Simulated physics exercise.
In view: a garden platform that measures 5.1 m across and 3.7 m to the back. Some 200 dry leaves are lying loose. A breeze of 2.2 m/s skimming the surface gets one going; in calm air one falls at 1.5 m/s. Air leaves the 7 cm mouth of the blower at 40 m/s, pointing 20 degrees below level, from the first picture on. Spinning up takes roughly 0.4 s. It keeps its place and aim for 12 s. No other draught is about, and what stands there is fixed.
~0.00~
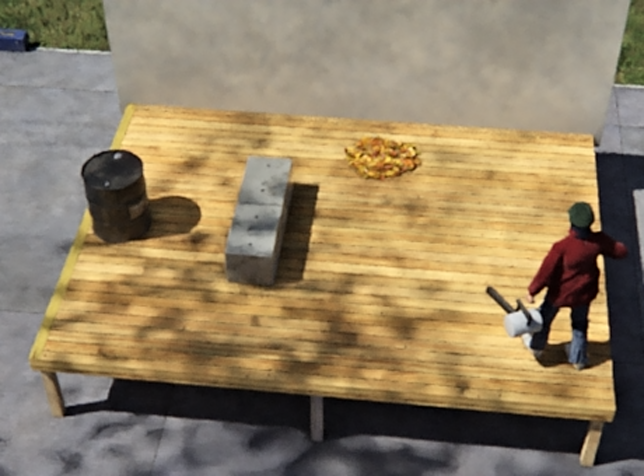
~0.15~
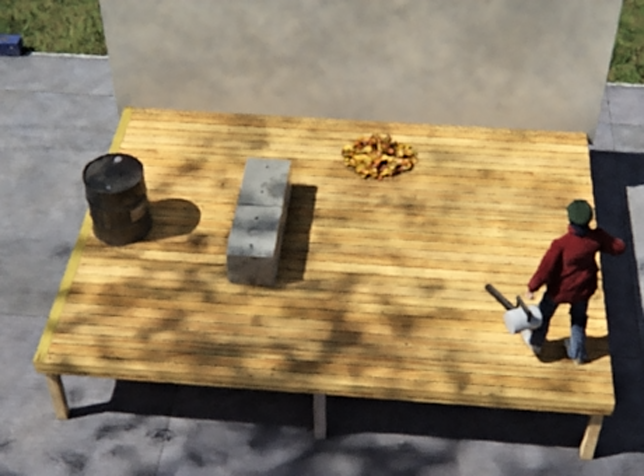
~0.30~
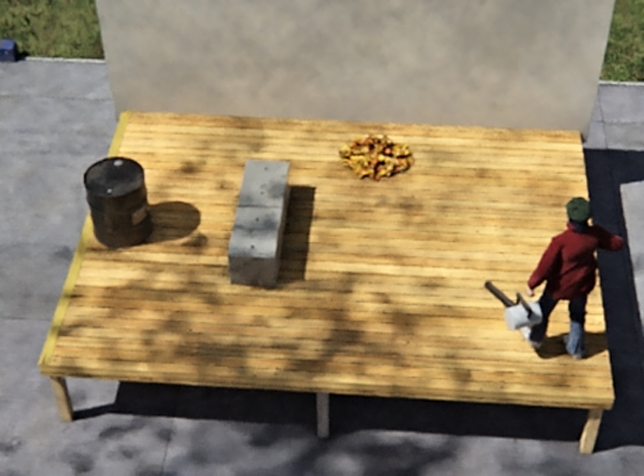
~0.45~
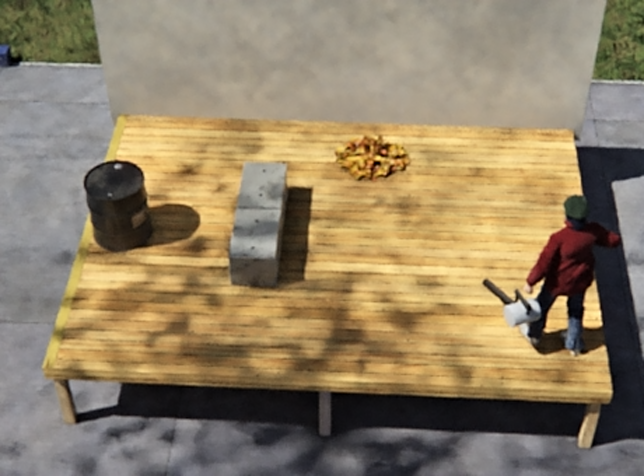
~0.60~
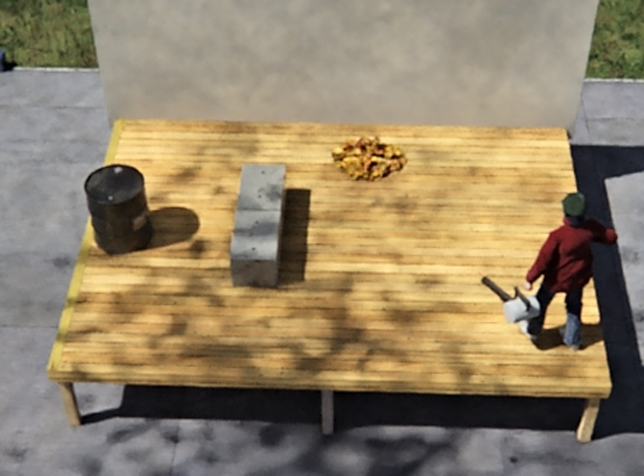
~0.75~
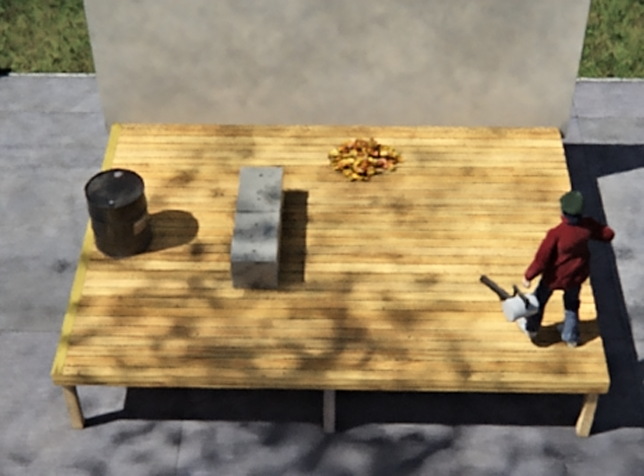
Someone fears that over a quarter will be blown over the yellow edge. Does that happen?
More than a quarter over the yellow edge: Yes.
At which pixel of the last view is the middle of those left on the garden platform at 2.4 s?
Around (243, 124).
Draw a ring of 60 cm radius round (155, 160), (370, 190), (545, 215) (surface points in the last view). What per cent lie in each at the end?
In turn about 10 %, 0 %, 0 %.
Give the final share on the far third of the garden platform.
About 40 %.
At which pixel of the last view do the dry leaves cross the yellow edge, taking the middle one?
Around (113, 125).
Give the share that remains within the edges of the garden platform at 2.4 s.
Some 100 per cent.
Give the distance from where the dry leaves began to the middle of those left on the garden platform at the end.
About 2.6 m.
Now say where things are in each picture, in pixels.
The middle of the dry leaves is near (380, 157), none has stirred yet and the mouth of the blower is at (489, 290), in the first frame.
The middle of the dry leaves is near (377, 153), none has stirred yet and the yellow edge is centred on (85, 220), in the second frame.
The middle of the dry leaves is near (374, 154), none has stirred yet, the top of a stone seat is at (260, 206) and the top of a barrel is at (114, 176), in the third frame.
The middle of the dry leaves is near (370, 155) and none has stirred yet, in the fourth frame.
The middle of the dry leaves is near (367, 155) and none has stirred yet, in the fifth frame.
The middle of the dry leaves is near (363, 157) and about 1 % have left their places, in the sixth frame.
After 2.4 s, 100 % are on the move or not yet settled, 0 % are over the yellow edge; the middle of those still in play is near (243, 124).
After 3.8 s, 98 % are on the move or not yet settled, 8 % are over the yellow edge; the middle of those still in play is near (219, 124).
After 6.6 s, 70 % are on the move or not yet settled, 33 % are over the yellow edge; the middle of those still in play is near (185, 125).
After 12.0 s, at the end, 59 % are over the yellow edge; the middle of those still in play is near (147, 125).
